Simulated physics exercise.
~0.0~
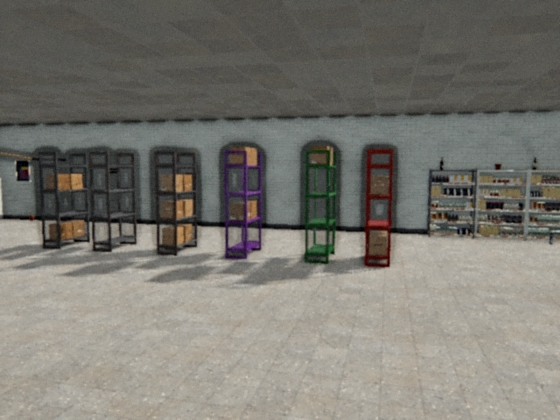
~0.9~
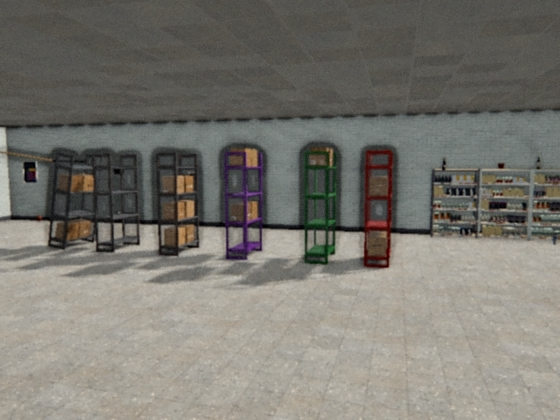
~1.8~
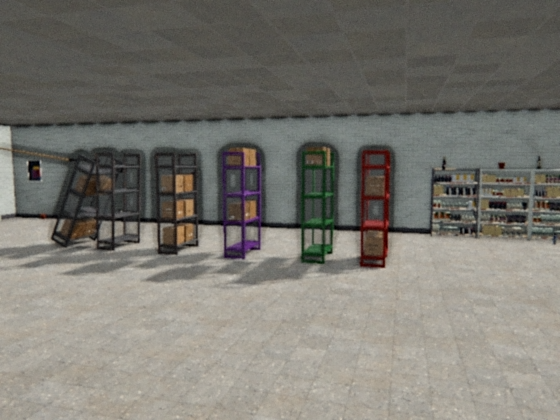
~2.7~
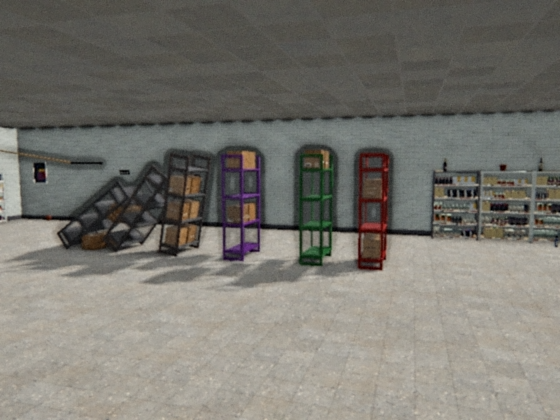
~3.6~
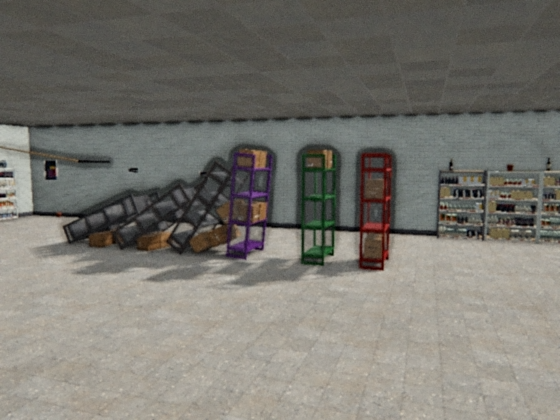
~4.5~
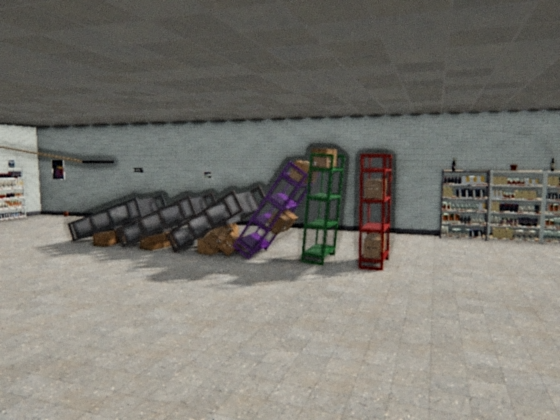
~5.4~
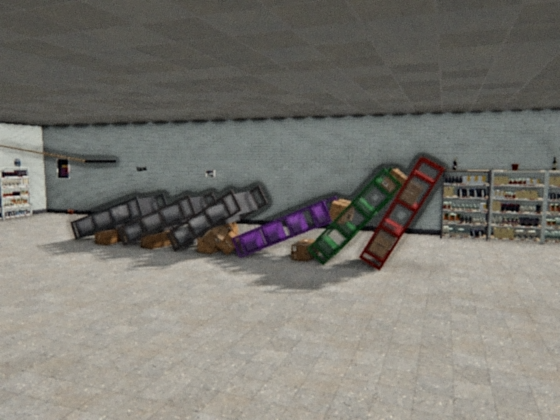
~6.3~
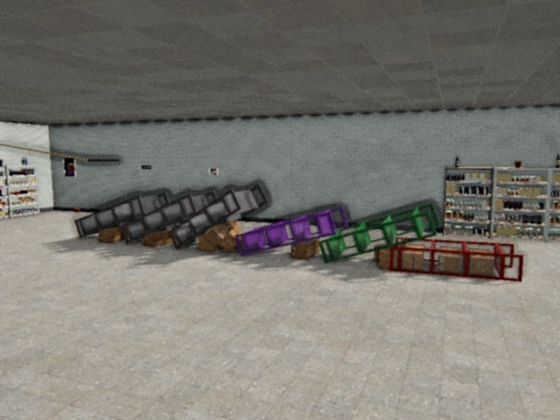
A dark pole at the far left pushes toward a row of tall shelving units in a tiled room with a pale brick wall, seen from the front as the view drifts slightly. Three dark grey units stand at the left, then a purple, a green and a red one, with stocked shelves behind at the right. The leftmost unit tips right into its neighbour, and the grey units topple one after another, spilling brown boxes. The purple unit leans over next, then the green, which tips the red. The red one ends flat on the floor, the others slumped in a slanting line.
